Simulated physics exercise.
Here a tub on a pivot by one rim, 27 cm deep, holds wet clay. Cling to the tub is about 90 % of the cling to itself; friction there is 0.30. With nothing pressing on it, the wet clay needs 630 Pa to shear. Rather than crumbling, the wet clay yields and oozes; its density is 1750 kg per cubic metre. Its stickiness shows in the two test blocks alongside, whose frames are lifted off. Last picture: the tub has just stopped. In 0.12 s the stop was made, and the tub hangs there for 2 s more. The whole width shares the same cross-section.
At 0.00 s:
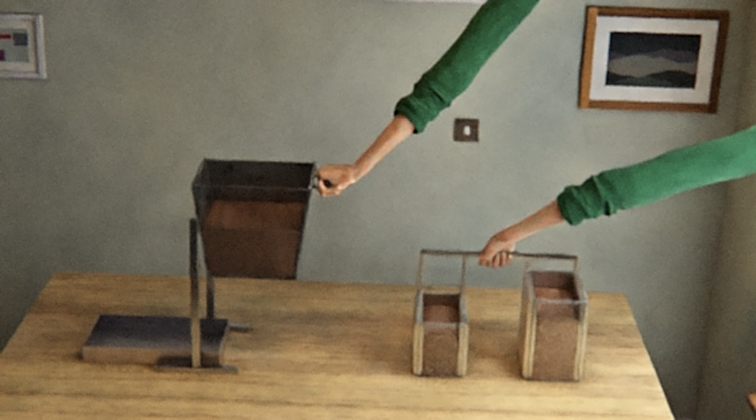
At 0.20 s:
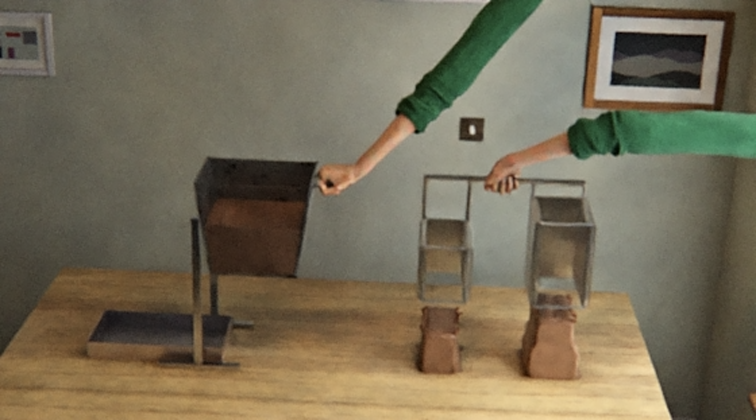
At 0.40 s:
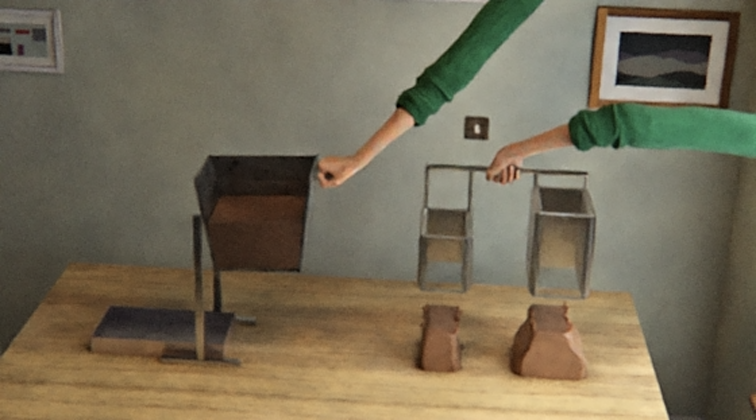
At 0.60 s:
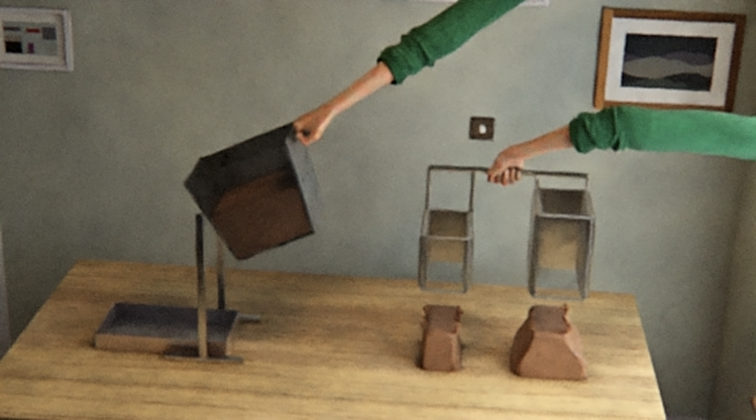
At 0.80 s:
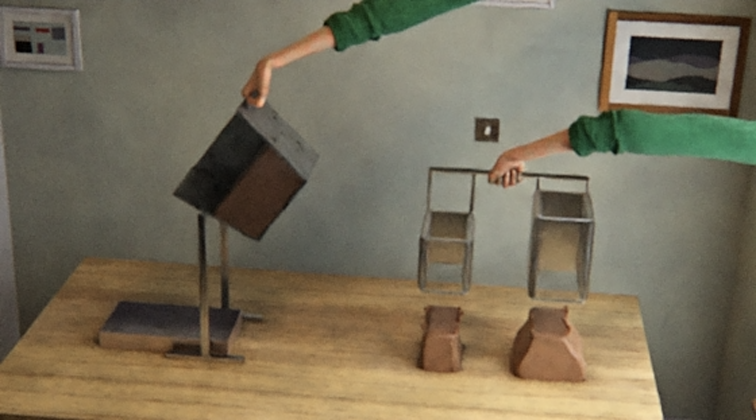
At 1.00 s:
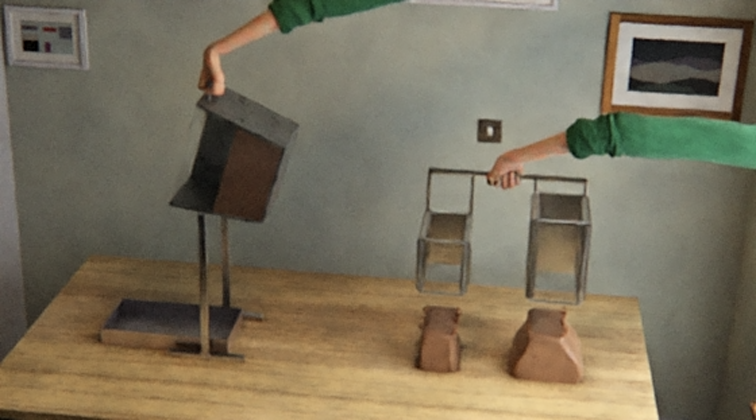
Green-sleeved arm tilting a dark tub of brown wet clay leftward, after another arm lifts open moulds off two slumping clay blocks.
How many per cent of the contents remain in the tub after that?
100 %.
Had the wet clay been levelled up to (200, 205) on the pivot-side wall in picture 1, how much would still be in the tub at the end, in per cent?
I'd guess around 100 in a hundred.
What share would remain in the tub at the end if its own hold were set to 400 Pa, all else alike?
Roughly 100 per cent.
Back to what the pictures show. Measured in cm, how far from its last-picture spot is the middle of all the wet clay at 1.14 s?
Looks like around 1 cm to me.
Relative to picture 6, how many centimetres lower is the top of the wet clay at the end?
5 cm or so.
By 1.14 s, the tub is at 74 degrees and holds 100 %.
By 1.31 s, the tub is at 74 degrees and holds 100 %.
By 1.48 s, the tub is at 74 degrees and holds 100 %.
By 1.65 s, the tub is at 74 degrees and holds 100 %.
By 3.00 s, at the end, the tub is at 74 degrees and holds 100 %.
